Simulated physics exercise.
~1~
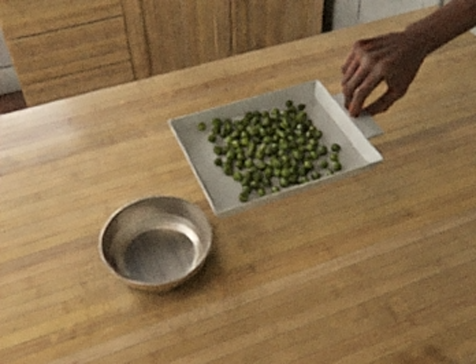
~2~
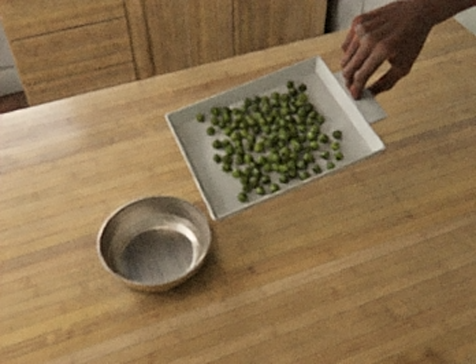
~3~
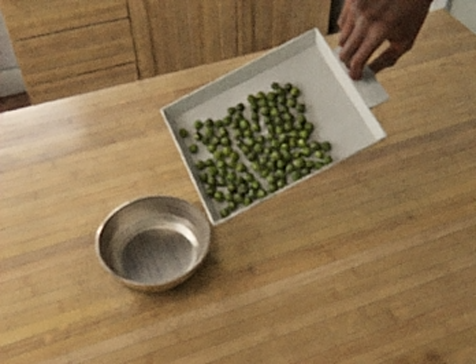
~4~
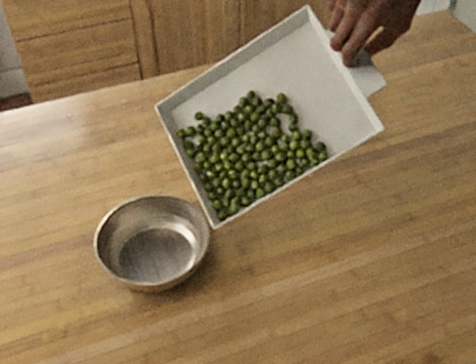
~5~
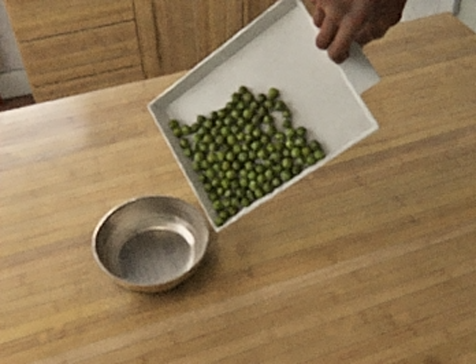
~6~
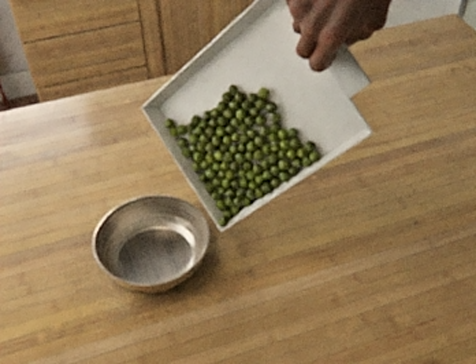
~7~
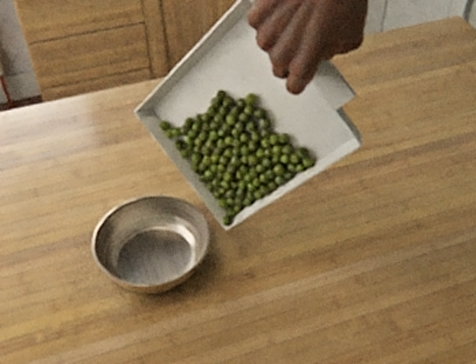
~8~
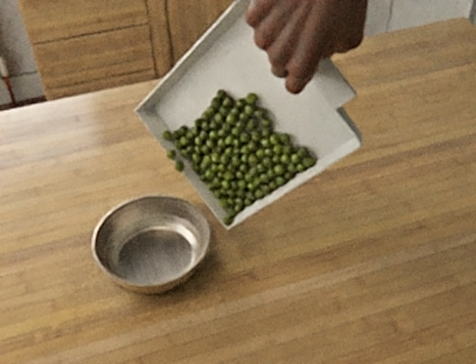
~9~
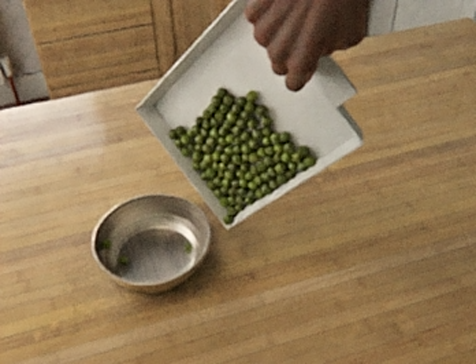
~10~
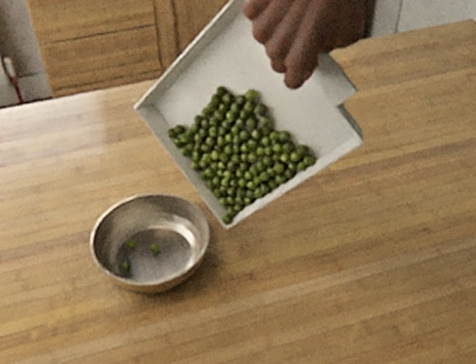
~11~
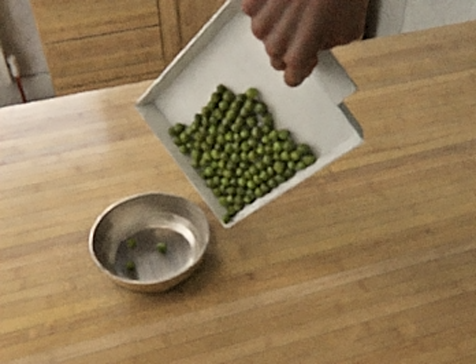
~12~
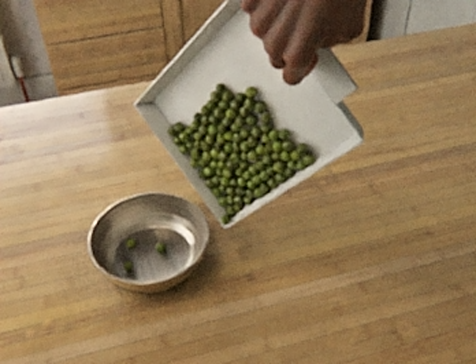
The video shows a hand lifting and tilting a white tray of small green olives toward a metal bowl on a wooden table. The olives slide together toward the lower corner, a few drop into the bowl, and most remain in the tray, held tilted.
